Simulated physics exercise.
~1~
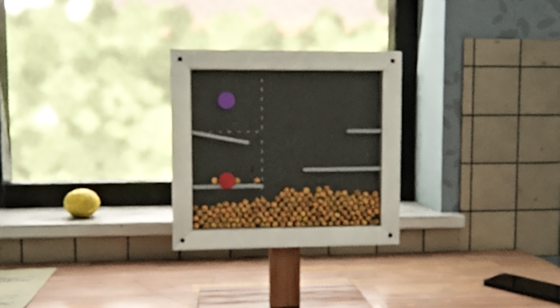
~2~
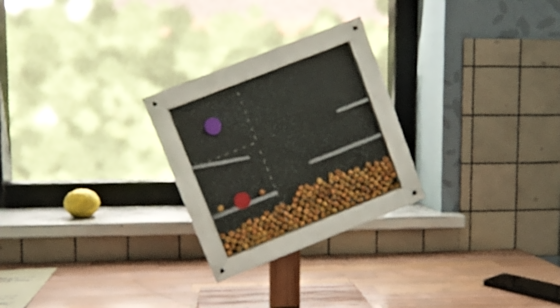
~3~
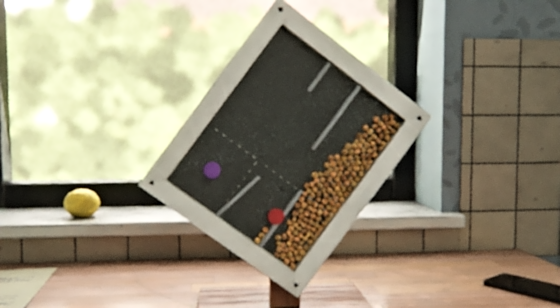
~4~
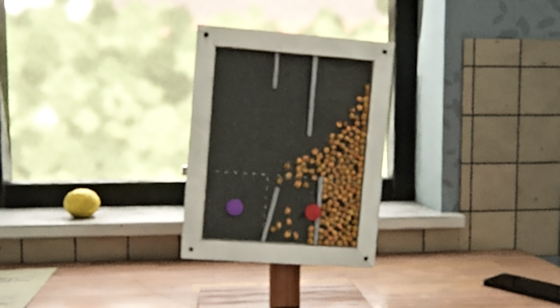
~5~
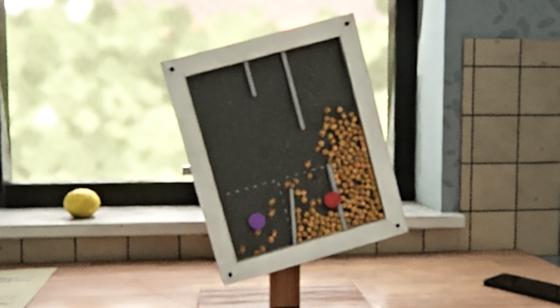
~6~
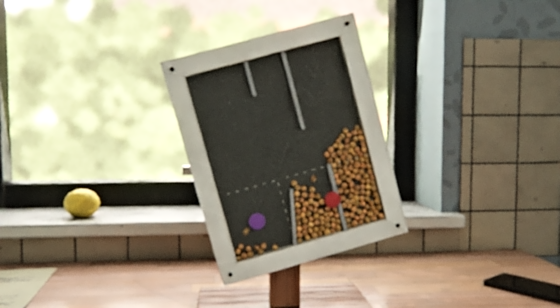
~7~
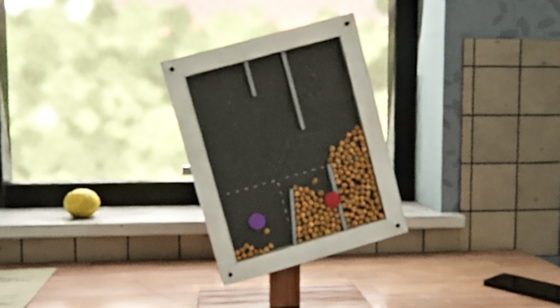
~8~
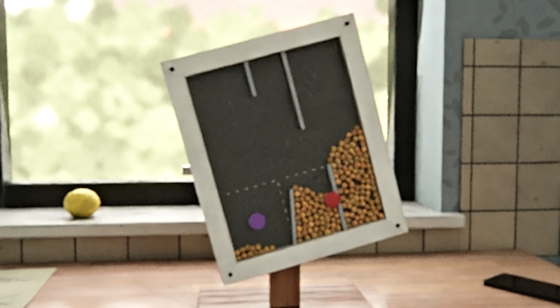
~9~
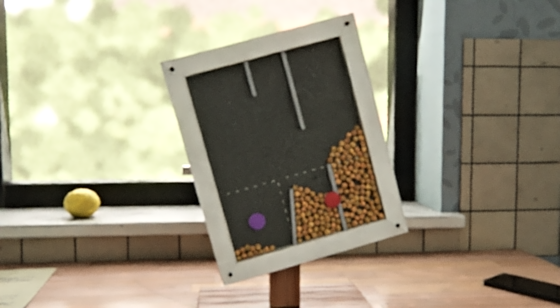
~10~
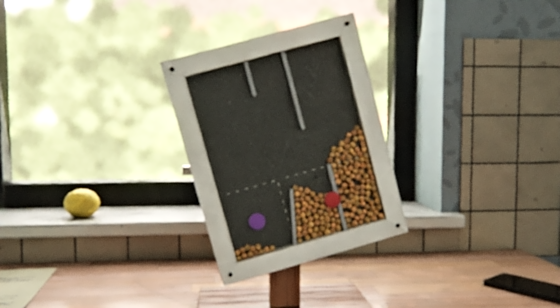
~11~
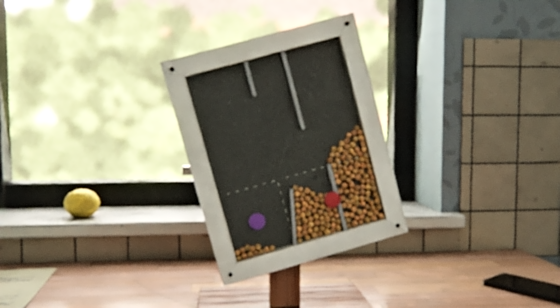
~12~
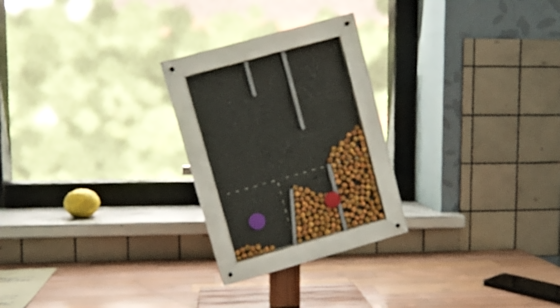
We see a framed case of small wooden beads turn anticlockwise on a stand to just past a quarter turn, the beads sliding and spilling over the thin dividers, until they rest mostly around the red dot, with only a few below the purple dot.
